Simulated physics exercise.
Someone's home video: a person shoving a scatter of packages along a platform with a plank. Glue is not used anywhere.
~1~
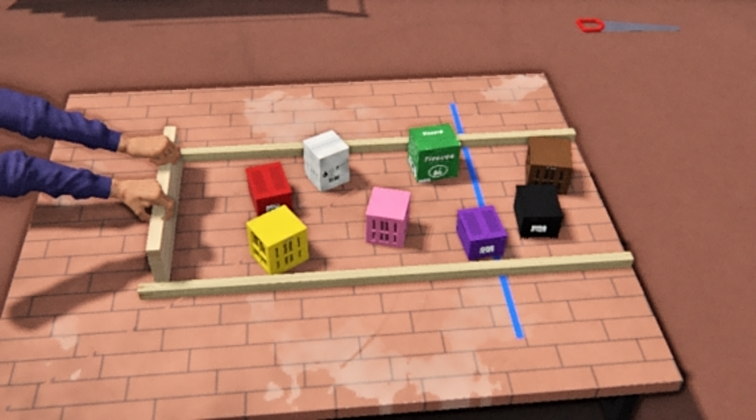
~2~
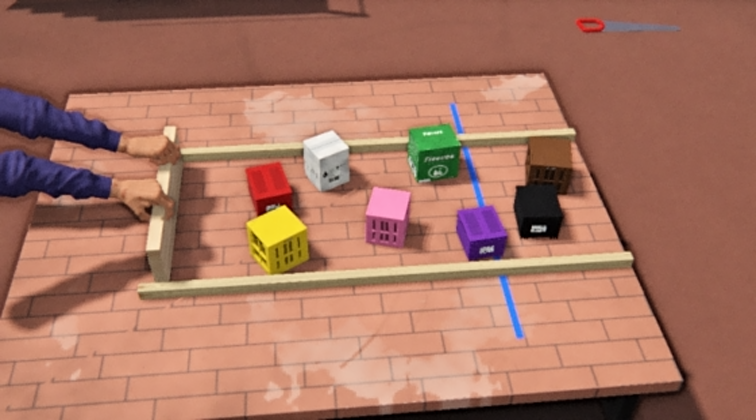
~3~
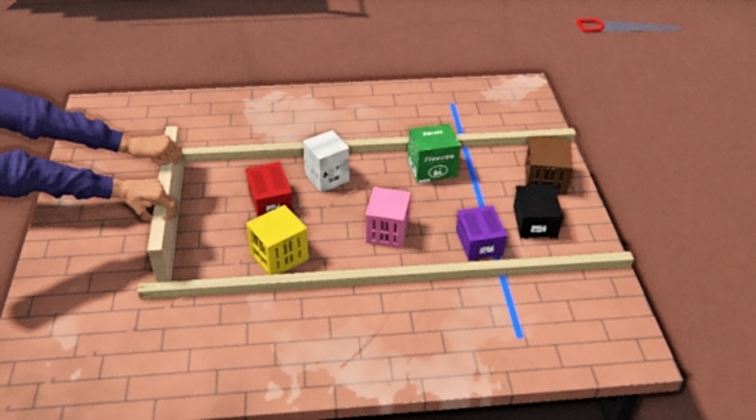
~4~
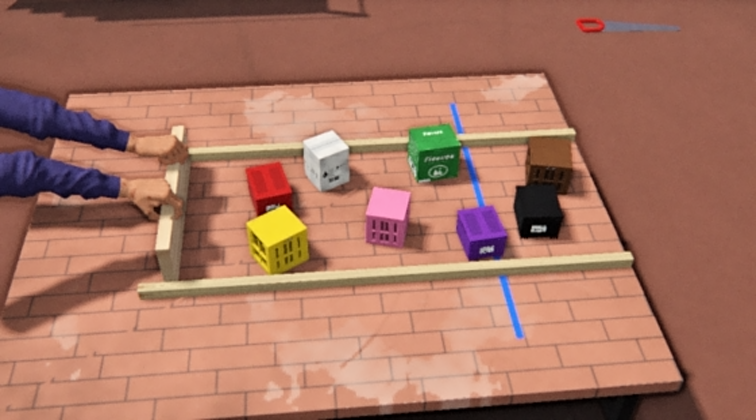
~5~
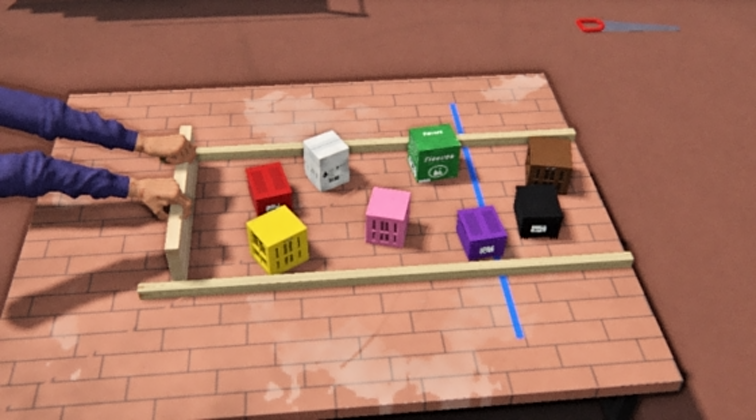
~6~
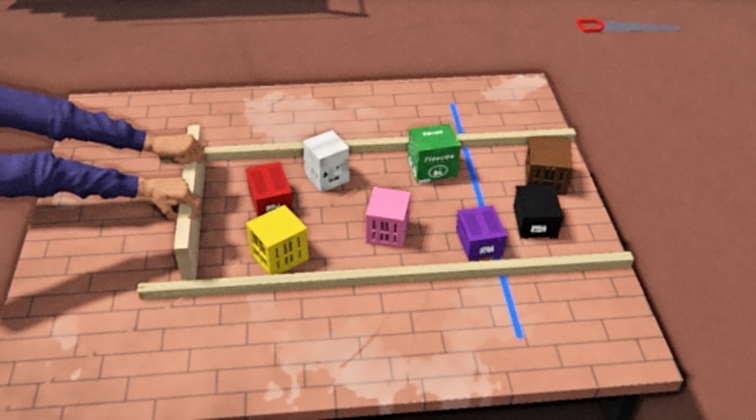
On a brick-patterned platform, colourful crates and packages sit scattered between two wooden rails, some near or beyond a blue line of tape. Two hands at the left hold a plank upright, at first almost still, then slide it slowly a short way right toward the red and yellow boxes, while the packages stay put.
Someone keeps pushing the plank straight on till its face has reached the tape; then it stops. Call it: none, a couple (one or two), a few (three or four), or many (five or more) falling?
Call: None.
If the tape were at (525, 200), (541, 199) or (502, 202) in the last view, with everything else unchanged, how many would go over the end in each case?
2, 2, 0.
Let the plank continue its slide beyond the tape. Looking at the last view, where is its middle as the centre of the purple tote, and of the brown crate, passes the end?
First near (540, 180), second near (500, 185).
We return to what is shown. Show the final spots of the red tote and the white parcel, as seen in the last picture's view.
In the last picture the red tote sits at (496, 180) while the white parcel sits at (486, 143).
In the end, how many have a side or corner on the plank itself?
All in all, 4.
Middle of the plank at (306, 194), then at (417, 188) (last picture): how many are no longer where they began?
The count is 3 at the first point and 6 at the second.
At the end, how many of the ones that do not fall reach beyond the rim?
The number overhanging is 1.
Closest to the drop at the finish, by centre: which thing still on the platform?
The brown crate is foremost.
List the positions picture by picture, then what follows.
In the first picture, brown crate (548, 165); black tote (537, 212); purple tote (481, 233); plank (167, 202); tape (481, 203).
In the second picture, black tote (537, 212); plank (167, 202).
In the third picture, purple tote (481, 233); pink crate (388, 218).
In the fourth picture, brown crate (548, 166); white parcel (327, 162).
In the fifth picture, black tote (537, 212); red tote (269, 191).
In the sixth picture, brown crate (548, 166); black tote (537, 212); purple tote (481, 233); plank (192, 201); tape (481, 203).
Early on, none off yet; brown crate at rest near (548, 166); black tote at rest near (537, 212); purple tote at rest near (481, 233).
Finally, the number that fall off is zero.
